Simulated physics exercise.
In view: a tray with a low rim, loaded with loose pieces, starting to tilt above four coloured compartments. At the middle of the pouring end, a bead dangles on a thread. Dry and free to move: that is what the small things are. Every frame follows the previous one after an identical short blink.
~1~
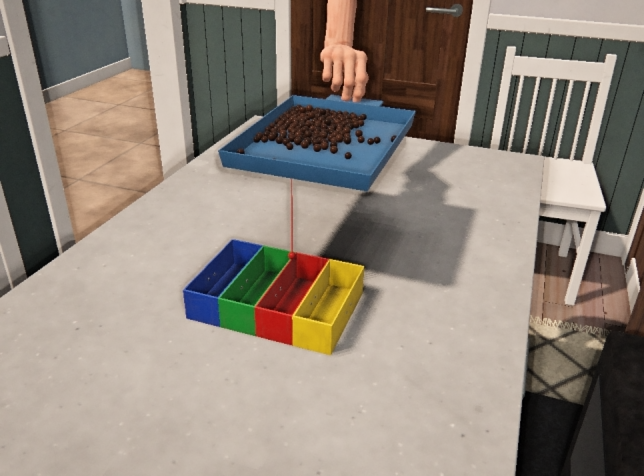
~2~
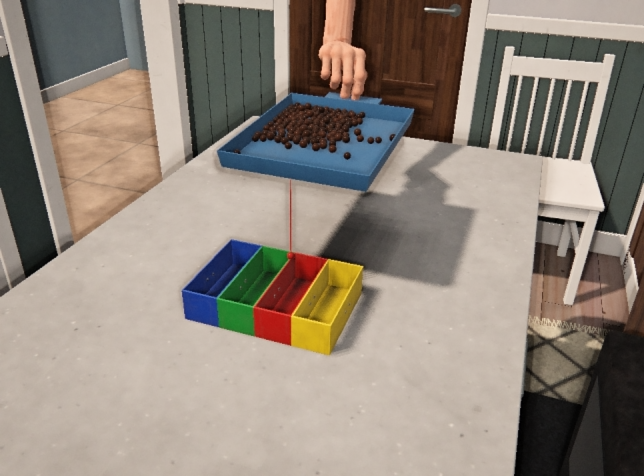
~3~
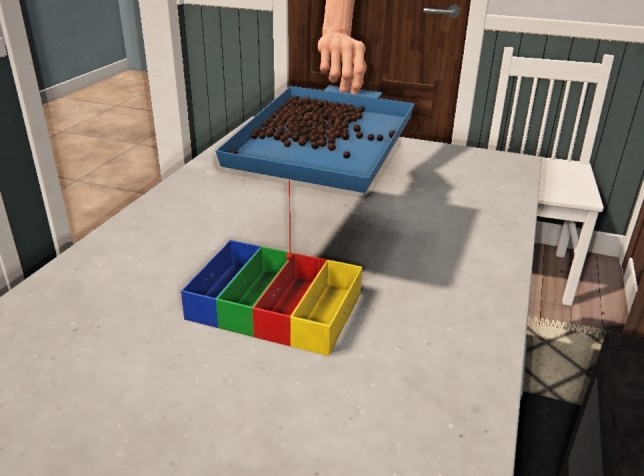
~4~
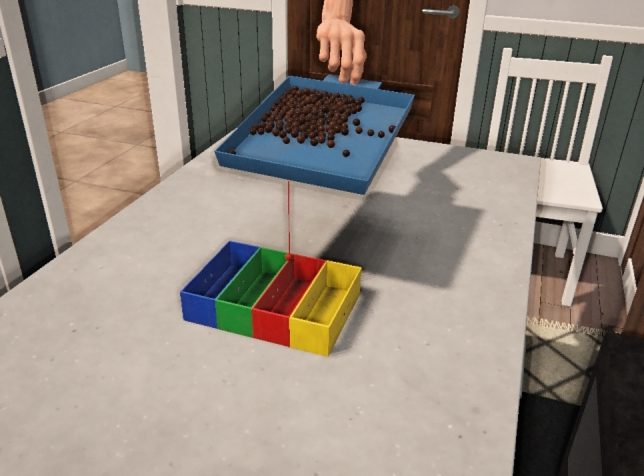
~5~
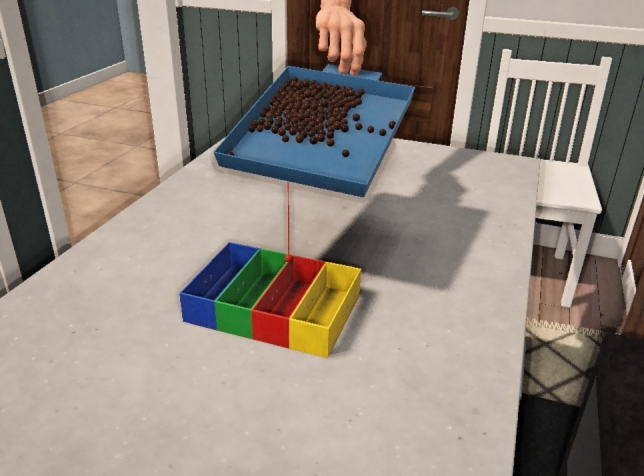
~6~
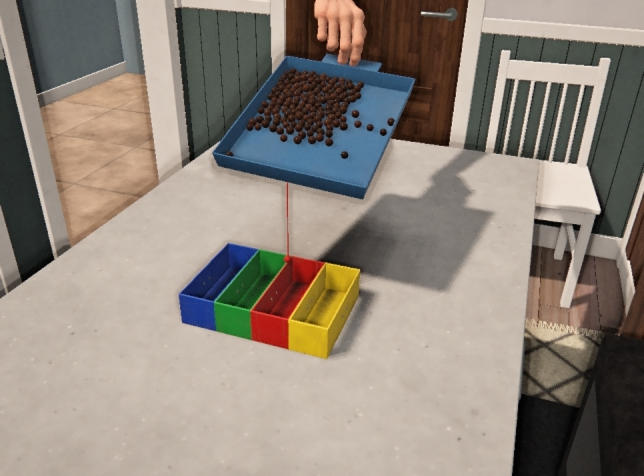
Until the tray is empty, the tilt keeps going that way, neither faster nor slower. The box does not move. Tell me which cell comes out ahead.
I would say the yellow cell comes out ahead.
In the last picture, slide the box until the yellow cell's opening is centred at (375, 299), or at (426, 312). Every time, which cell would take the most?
First try: The red cell. Second try: Green.
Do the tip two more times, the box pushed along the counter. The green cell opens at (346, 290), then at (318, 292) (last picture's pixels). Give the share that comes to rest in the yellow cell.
The first gives 0 %, the second 10 %.
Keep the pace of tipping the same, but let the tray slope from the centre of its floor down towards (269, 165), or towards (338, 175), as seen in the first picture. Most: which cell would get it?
The first time it is the cell in blue, and the second time it is that yellow cell.
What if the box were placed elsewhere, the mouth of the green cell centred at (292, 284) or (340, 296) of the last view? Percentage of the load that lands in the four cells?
You'd see roughly 100 per cent first and roughly 80 per cent second.
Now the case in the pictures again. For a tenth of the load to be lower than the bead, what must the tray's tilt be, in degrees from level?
About 75 degrees.
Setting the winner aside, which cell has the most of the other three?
Ranked second: The red one.
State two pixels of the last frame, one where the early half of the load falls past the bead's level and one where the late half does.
About (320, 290), and after that about (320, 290).
Shortly afterwards, tray tipped steeply; all but a few on the tray; only a few in the red cell; only a few in the green cell; a little falling or outside the box.
Next, tray tipped right over; near half on the tray; a little in the yellow cell; a little in the red cell; only a few in the green cell; near a third falling or outside the box.
Some moments later, tray tipped past a quarter turn; near a third in the yellow cell; near a quarter in the red cell; a little in the green cell; only a few in the blue cell; near a quarter falling or outside the box.
In the end, tray tipped past a quarter turn; near a third in the yellow cell; near a quarter in the red cell; a little in the green cell; only a few in the blue cell; near a quarter outside the box.
